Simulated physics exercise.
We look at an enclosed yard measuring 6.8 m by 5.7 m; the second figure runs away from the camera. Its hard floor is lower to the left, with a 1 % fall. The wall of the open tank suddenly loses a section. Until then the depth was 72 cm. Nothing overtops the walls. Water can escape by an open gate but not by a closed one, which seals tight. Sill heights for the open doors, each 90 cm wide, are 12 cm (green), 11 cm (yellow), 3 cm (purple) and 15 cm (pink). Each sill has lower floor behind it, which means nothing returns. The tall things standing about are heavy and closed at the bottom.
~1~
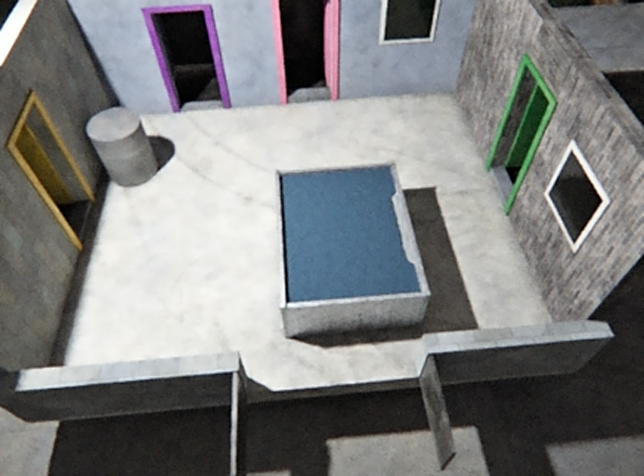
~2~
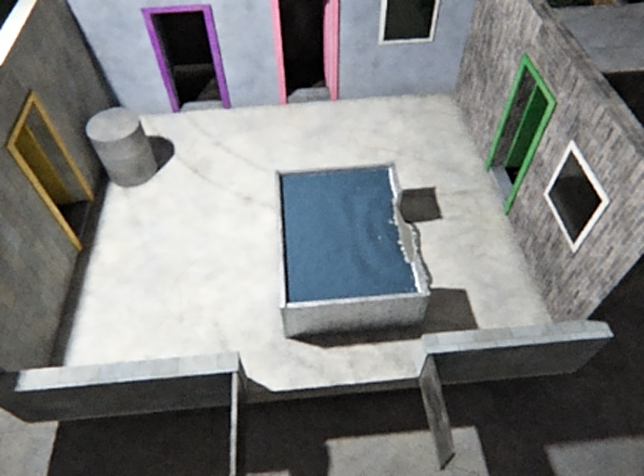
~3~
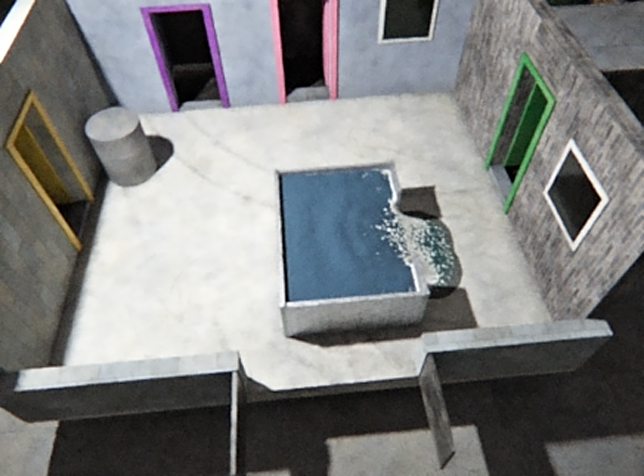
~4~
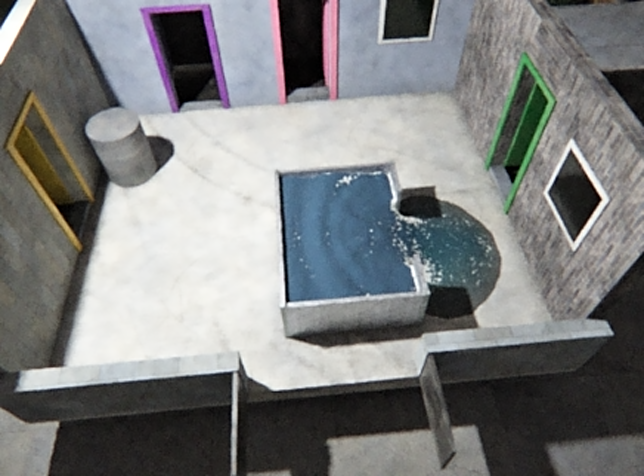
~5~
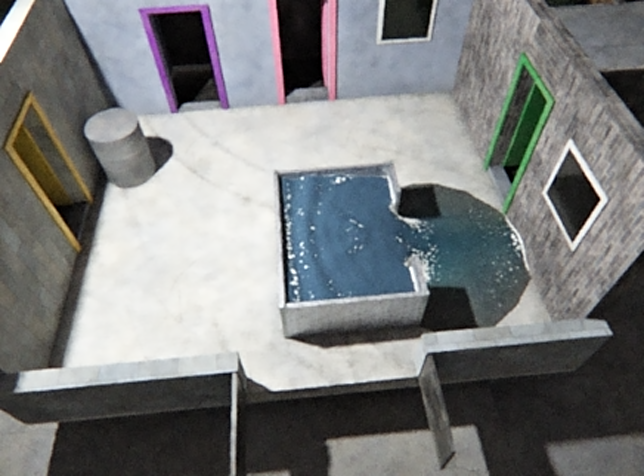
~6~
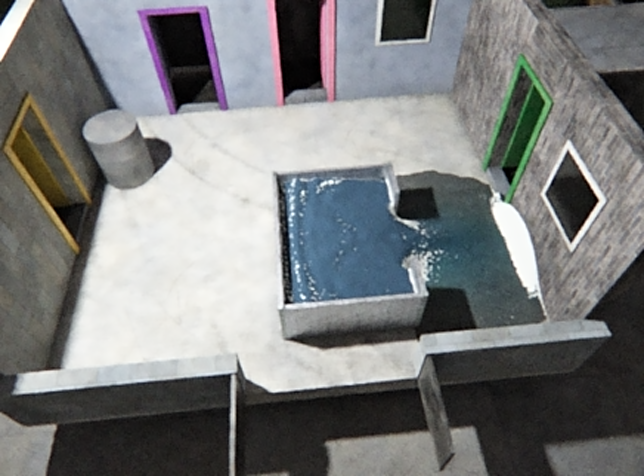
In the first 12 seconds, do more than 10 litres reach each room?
One by one: The green door will most likely bust the limit; the yellow door will most likely respect the limit; the purple door will most likely bust the limit; the pink door will most likely respect the limit.
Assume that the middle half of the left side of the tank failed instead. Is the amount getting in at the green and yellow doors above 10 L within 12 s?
Green: Within the limit; yellow: Exceeding the limit.
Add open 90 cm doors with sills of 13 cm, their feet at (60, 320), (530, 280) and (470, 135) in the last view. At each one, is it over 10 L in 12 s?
Door 1: Lower; door 2: Higher; door 3: Lower.
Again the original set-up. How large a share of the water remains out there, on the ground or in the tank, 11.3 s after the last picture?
Some 80 out of every hundred parts.
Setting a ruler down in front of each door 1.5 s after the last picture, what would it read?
Depths: Green door 24 cm, yellow door 0 cm, purple door 0 cm, pink door 0 cm.
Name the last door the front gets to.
Lab note: Last arrival at the yellow door.
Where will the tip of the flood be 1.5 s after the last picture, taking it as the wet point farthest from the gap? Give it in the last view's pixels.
Somewhere near pixel (443, 94).
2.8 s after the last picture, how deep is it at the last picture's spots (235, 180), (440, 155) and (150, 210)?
Depths: About 0, 9 and 0 centimetres.
Then, 0.7 s after the last picture water covers 15 % of the floor and is deepest (55 cm) near (548, 345); green door 27 cm at the sill, 21 L in, yellow door not reached, purple door not reached, pink door not reached.
Then, 1.5 s after the last picture water covers 25 % of the floor and is deepest (41 cm) near (548, 345); green door 24 cm at the sill, 78 L in, yellow door not reached, purple door not reached, pink door not reached.
Then, 2.8 s after the last picture water covers 45 % of the floor and is deepest (28 cm) near (511, 258); green door 20 cm at the sill, 120 L in, yellow door not reached, purple door not reached, pink door 7 cm at the sill, 0 L in.
Then, 6.3 s after the last picture water covers 85 % of the floor and is deepest (16 cm) near (106, 145); green door 12 cm at the sill, 155 L in, yellow door 6 cm at the sill, 0 L in, purple door 4 cm at the sill, 0 L in, pink door 7 cm at the sill, 0 L in.
Then, 11.3 s after the last picture water covers 95 % of the floor and is deepest (14 cm) near (65, 301); green door 6 cm at the sill, 156 L in, yellow door 10 cm at the sill, 3 L in, purple door 8 cm at the sill, 33 L in, pink door 5 cm at the sill, 0 L in.
